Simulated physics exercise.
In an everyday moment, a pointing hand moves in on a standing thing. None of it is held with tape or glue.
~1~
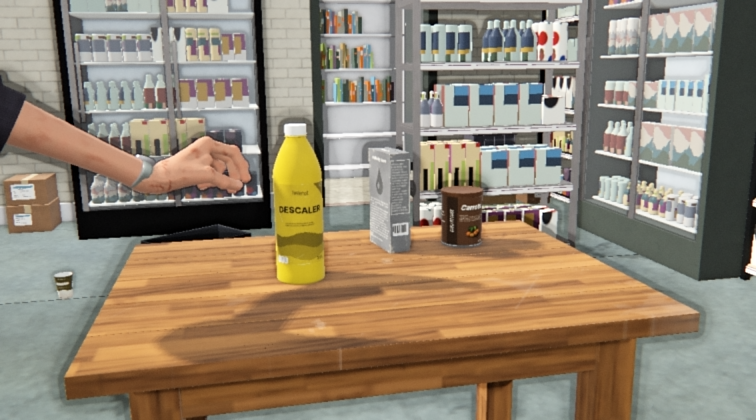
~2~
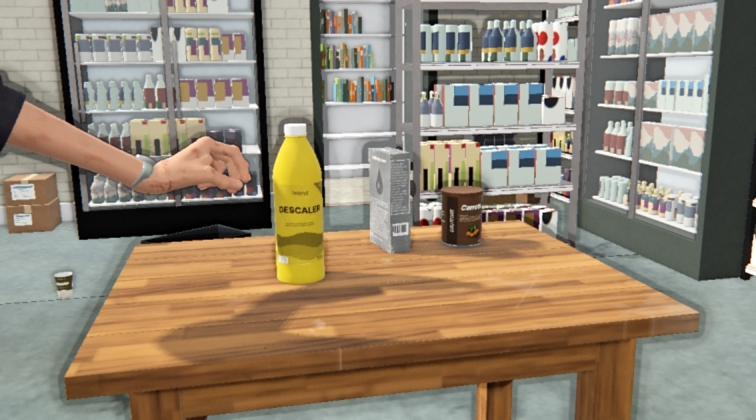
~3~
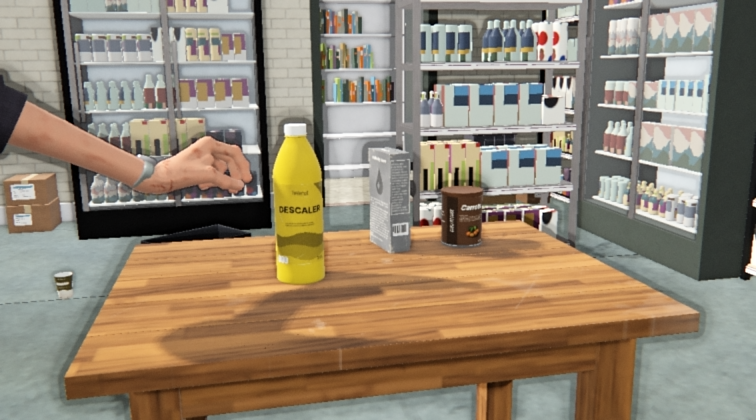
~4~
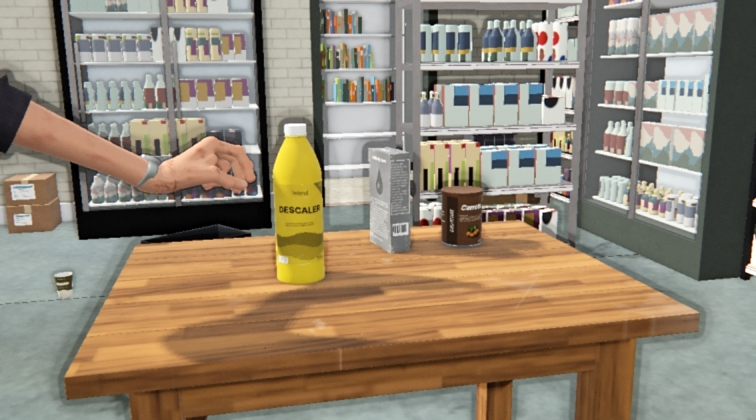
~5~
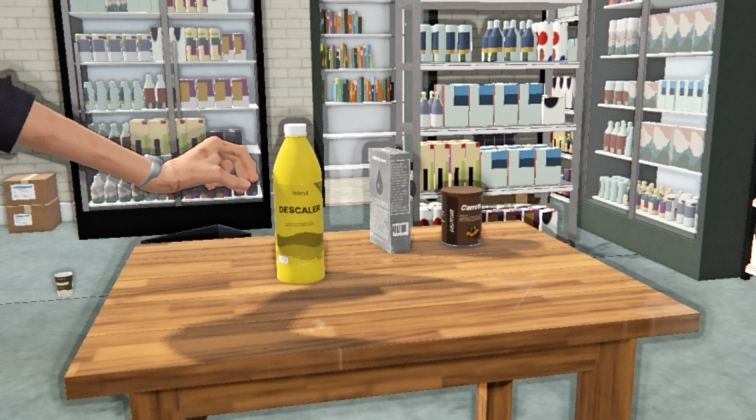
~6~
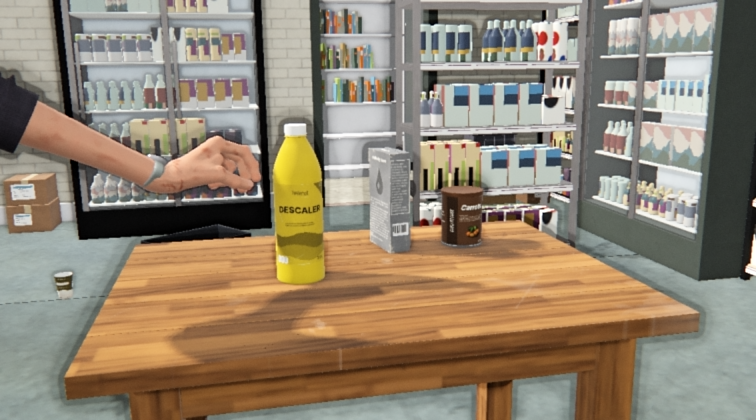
A bare forearm with a dark sleeve and a pale wristband reaches in from the left over a wooden table in a shop, seen from the front and slightly above. A yellow descaler bottle stands left of centre, with a grey box and a brown tin behind it to the right, before stocked shelves. The hand barely shifts beside the bottle, while the objects and camera stay still.
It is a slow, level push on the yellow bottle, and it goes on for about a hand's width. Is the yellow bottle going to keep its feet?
My guess is it keels over.
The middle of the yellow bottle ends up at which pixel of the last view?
At about (401, 248).
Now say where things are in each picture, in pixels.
The first frame shows yellow bottle (298, 203).
The second frame shows yellow bottle (298, 203).
The third frame shows yellow bottle (298, 203).
The fourth frame shows yellow bottle (298, 203).
The fifth frame shows yellow bottle (298, 203).
The sixth frame shows yellow bottle (298, 203).
Then, 0.80 s past the last view, yellow bottle rocked 12° from its first pose near (314, 199).
Then, 1.50 s past the last view, yellow bottle rocked 54° from its first pose near (370, 211).
Then, 1.60 s past the last view, yellow bottle on its side near (400, 248).
Finally, down or leaning hard on the table, yellow bottle. Final places as the last picture's camera would see them, yellow bottle near (400, 248).
